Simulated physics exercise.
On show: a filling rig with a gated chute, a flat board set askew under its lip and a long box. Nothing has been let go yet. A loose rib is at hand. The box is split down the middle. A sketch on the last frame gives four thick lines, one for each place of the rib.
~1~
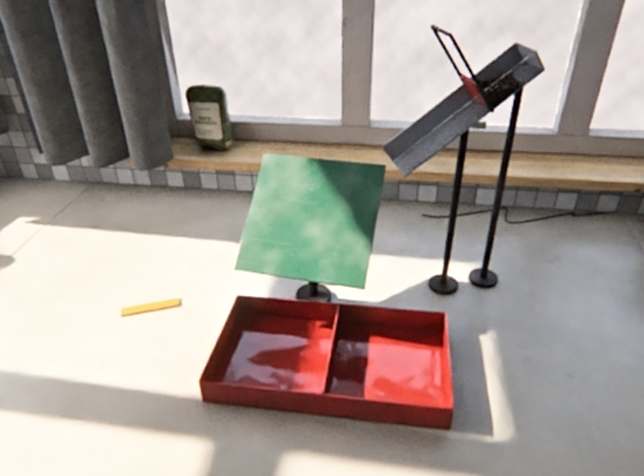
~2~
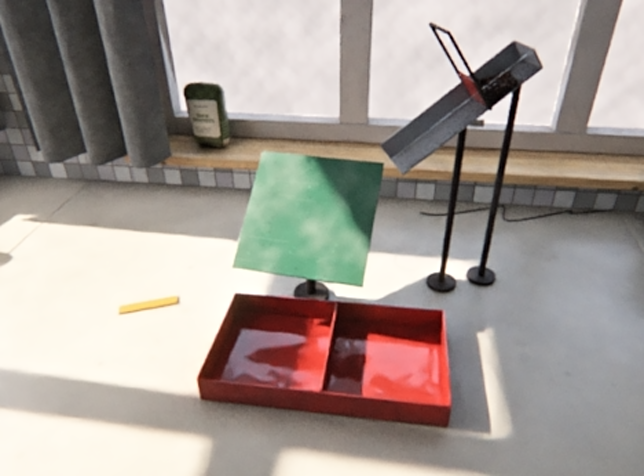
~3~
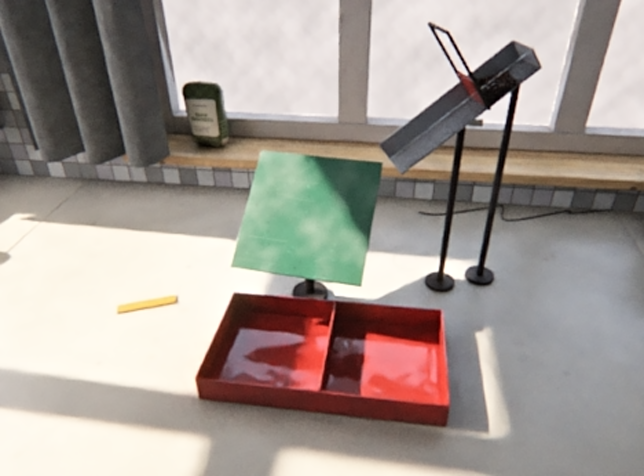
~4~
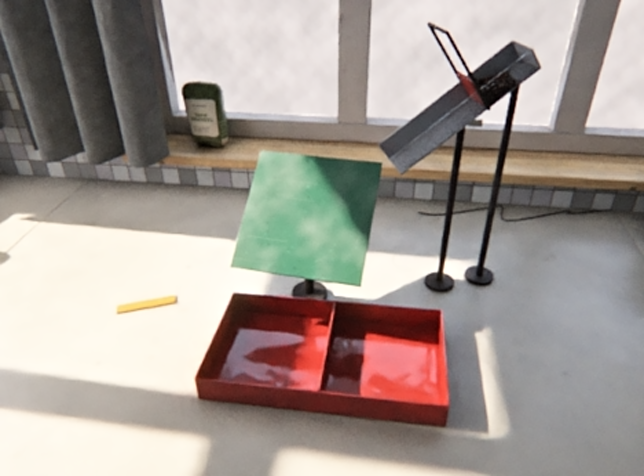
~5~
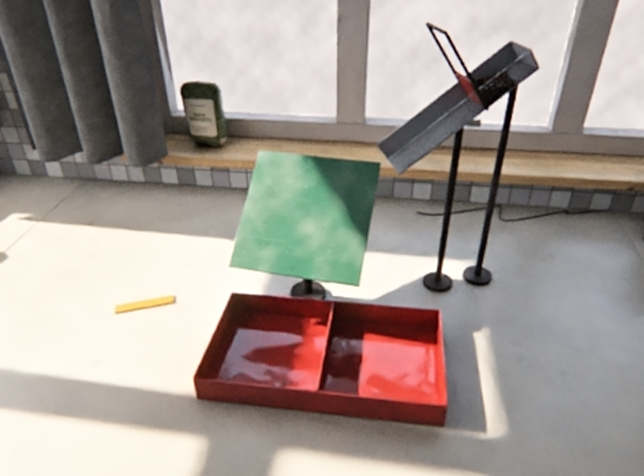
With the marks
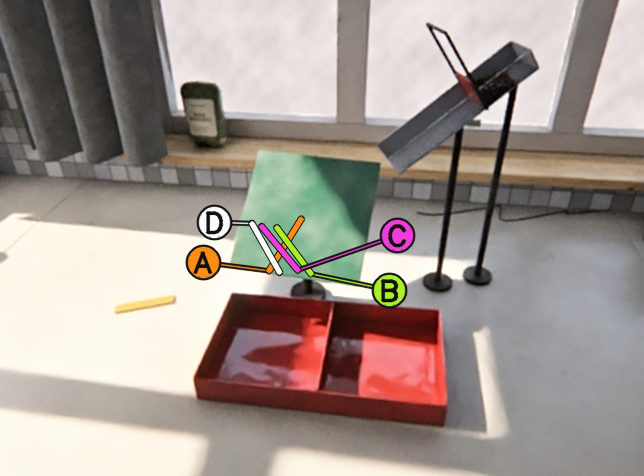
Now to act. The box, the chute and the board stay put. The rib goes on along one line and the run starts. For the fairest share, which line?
B is best.
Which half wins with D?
More lands on the left.
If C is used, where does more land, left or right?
More lands on the left.
On the marked copy, line A from (301, 218) to (269, 270); line B from (276, 227) to (311, 273); line C from (261, 226) to (297, 270); line D from (252, 223) to (279, 272).
Choosing A, of what is caught, almost all in the left half, just a few in the right.
Choosing B, of what is caught, roughly a third in the left half, roughly two thirds in the right.
Choosing C, of what is caught, the larger part in the left half, about a tenth in the right.
Choosing D, of what is caught, almost all in the left half, about a tenth in the right.
